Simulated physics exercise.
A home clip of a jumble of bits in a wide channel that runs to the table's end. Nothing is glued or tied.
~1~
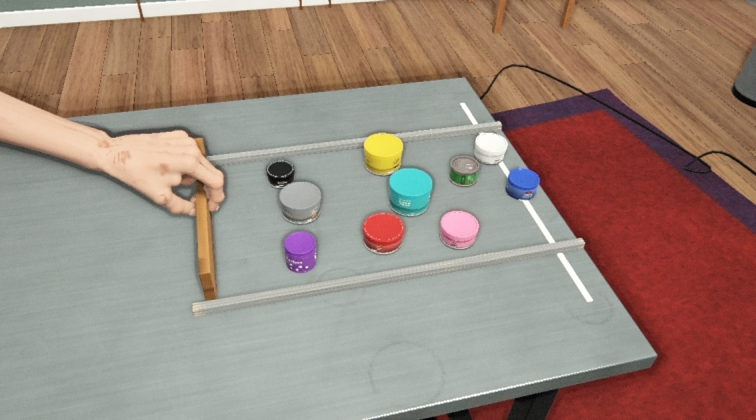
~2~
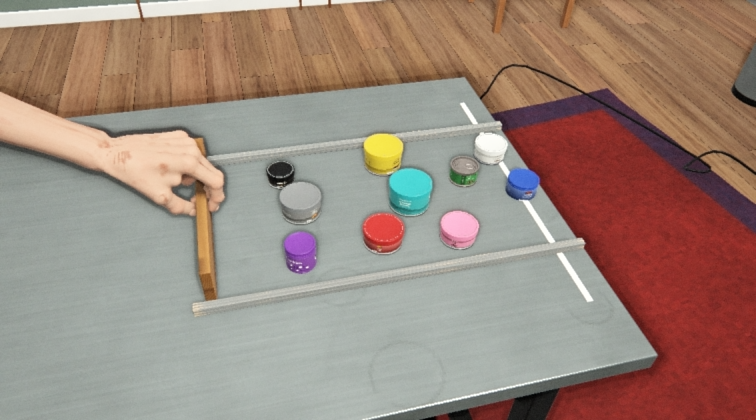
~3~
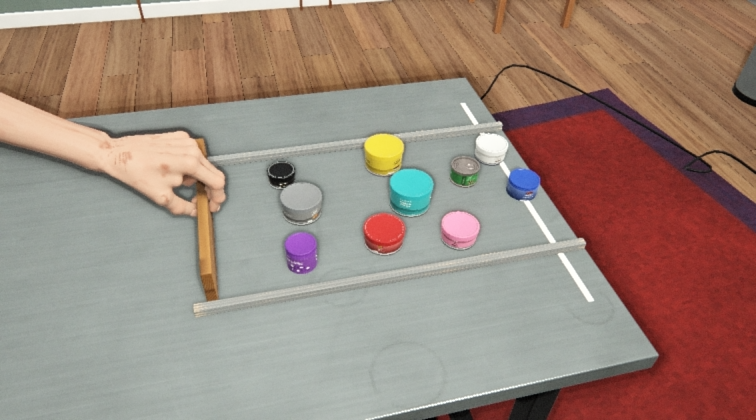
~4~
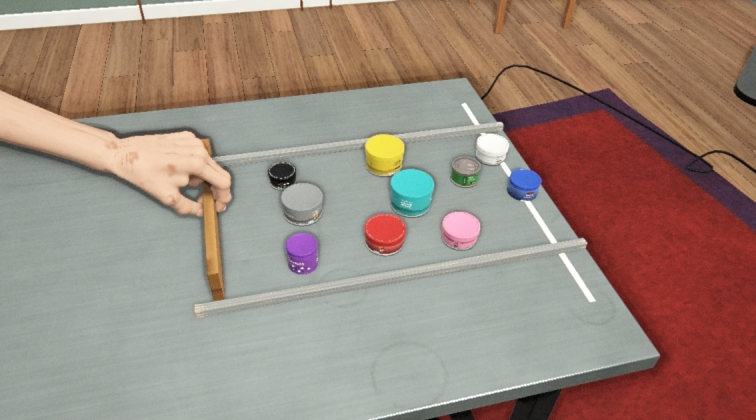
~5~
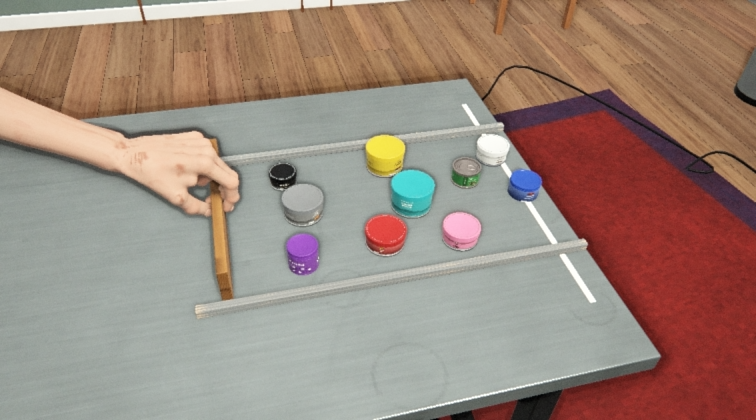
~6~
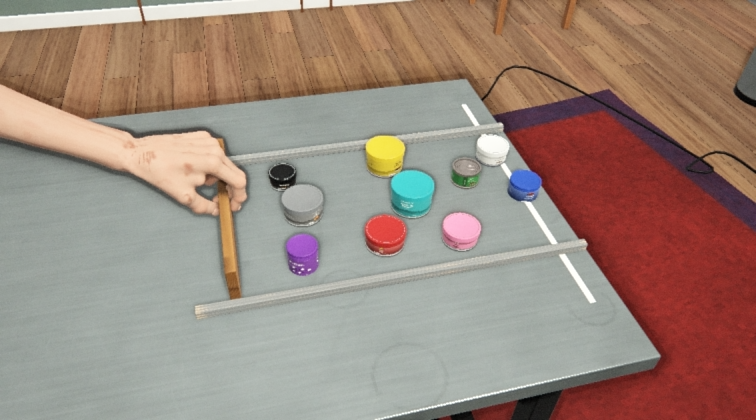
On a grey table, a hand held a wooden board upright behind a scatter of colourful little tubs between two rails, then slid it slightly right toward them while the tubs stayed practically still.
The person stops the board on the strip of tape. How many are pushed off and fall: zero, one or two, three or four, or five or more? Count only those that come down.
Outcome: The number that fall off is five or more.
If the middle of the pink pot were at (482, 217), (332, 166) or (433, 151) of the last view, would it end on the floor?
The pink pot is lost; remains up; tumbles off.
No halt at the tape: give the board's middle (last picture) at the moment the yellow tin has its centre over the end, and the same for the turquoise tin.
Its middle is around (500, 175) and around (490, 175).
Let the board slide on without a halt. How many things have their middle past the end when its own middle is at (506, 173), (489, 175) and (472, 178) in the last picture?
In that order 5, 2 and 1.
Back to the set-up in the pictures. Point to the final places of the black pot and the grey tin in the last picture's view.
First (508, 146), then (534, 174).
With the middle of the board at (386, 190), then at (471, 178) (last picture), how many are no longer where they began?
The counts are 7 and 10.
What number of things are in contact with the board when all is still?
In contact: 4.
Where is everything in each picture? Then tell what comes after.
Blue tub (522, 184); white tin (490, 149); green pot (464, 171); board (204, 213); tape (515, 184), in the first frame.
White tin (490, 149); yellow tin (383, 155), in the second frame.
Green pot (464, 172); grey tin (302, 204), in the third frame.
Blue tub (524, 185); board (211, 214), in the fourth frame.
White tin (492, 151); purple tub (303, 255), in the fifth frame.
Blue tub (524, 186); white tin (492, 151); green pot (466, 173); board (227, 213); tape (517, 185), in the sixth frame.
Soon after, none off yet; blue tub at rest near (524, 186); white tin at rest near (492, 151); green pot at rest near (466, 173).
After that, none off yet; blue tub at rest near (524, 186); white tin at rest near (492, 151); green pot displaced a little near (472, 168).
In the end, the number that fall off is five or more; gone, yellow tin, turquoise tin, pink pot, green pot, white tin and blue tub.
